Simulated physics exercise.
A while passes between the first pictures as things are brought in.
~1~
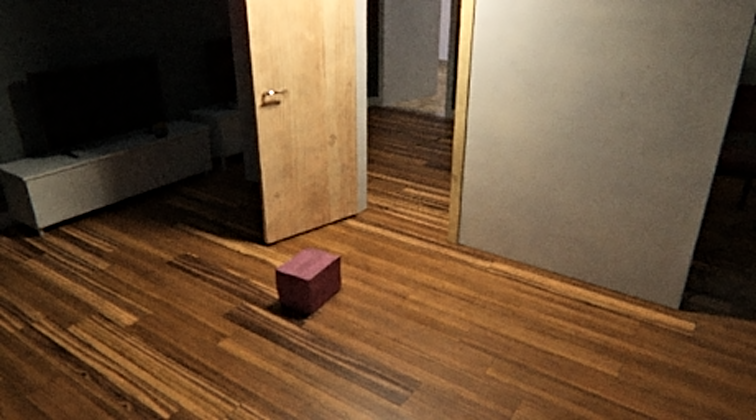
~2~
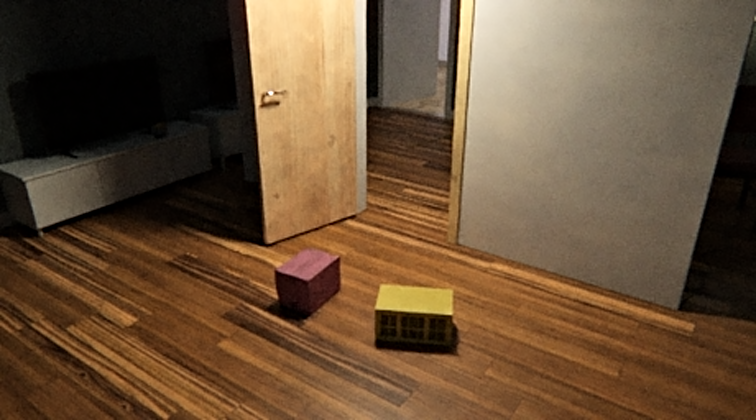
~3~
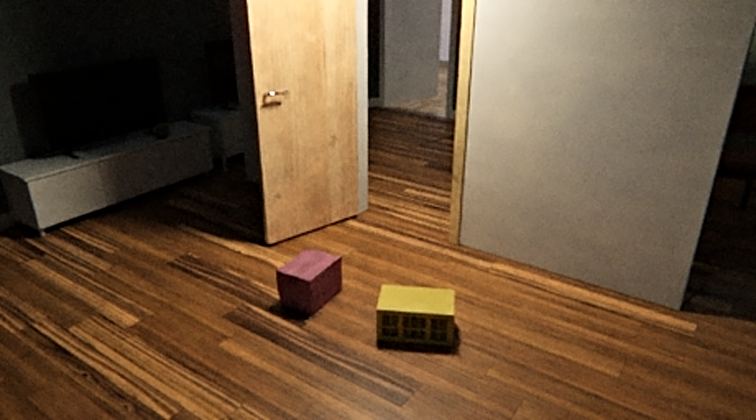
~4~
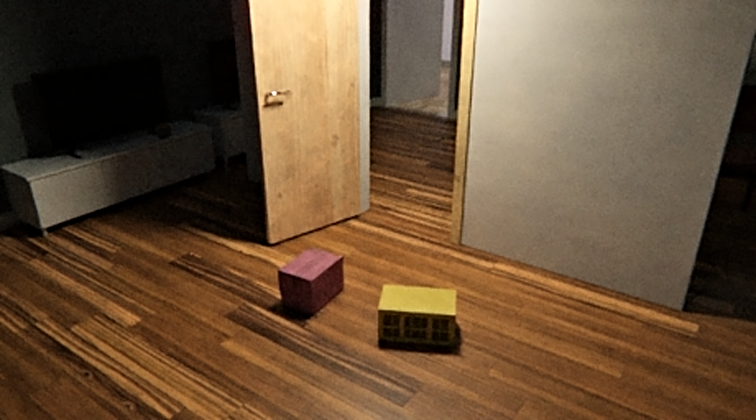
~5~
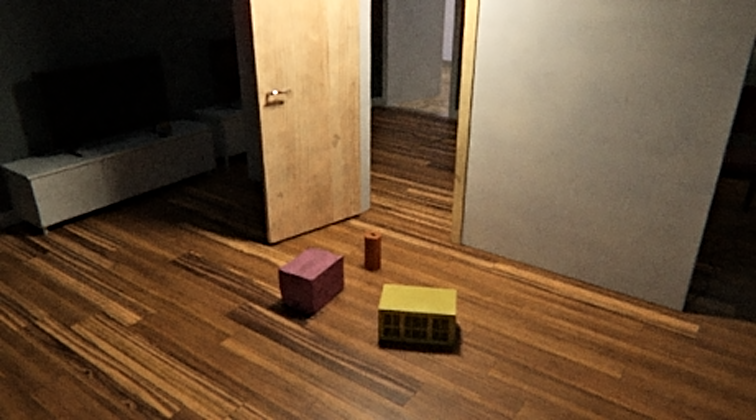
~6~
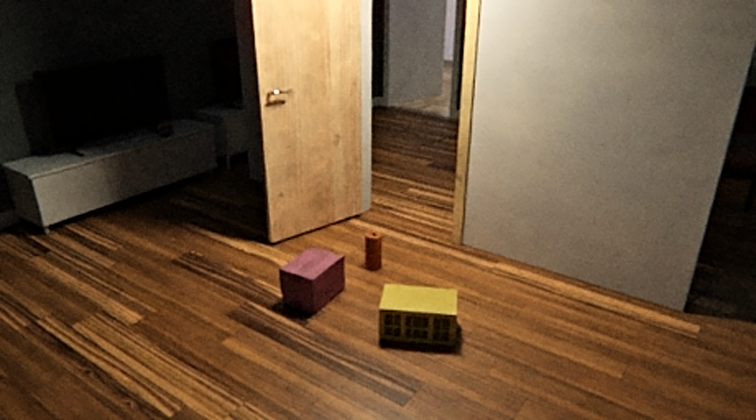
The video shows a pink box on a wooden floor near a wide-open door in a dim room; a yellow crate appears beside it, then a small orange roll appears behind them, while everything else stays still.
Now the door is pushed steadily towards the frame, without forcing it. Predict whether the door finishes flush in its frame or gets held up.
Well, the door makes it all the way in the end.
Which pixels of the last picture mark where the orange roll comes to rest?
End point in the final view: About (417, 252).
Then, 0.60 s later than the last frame, open by 76°.
Then, 0.90 s later than the last frame, open by 49°; orange roll moved a little near (379, 251).
Then, 1.10 s later than the last frame, open by 31°; orange roll tilted by 3° near (410, 252).
Then, 1.30 s later than the last frame, open by 11°; orange roll moved well along near (417, 252).
When it is over, open by 0°; moved from the start, orange roll; the other 2 as before. End places, in pixels of the last picture, orange roll near (417, 252).
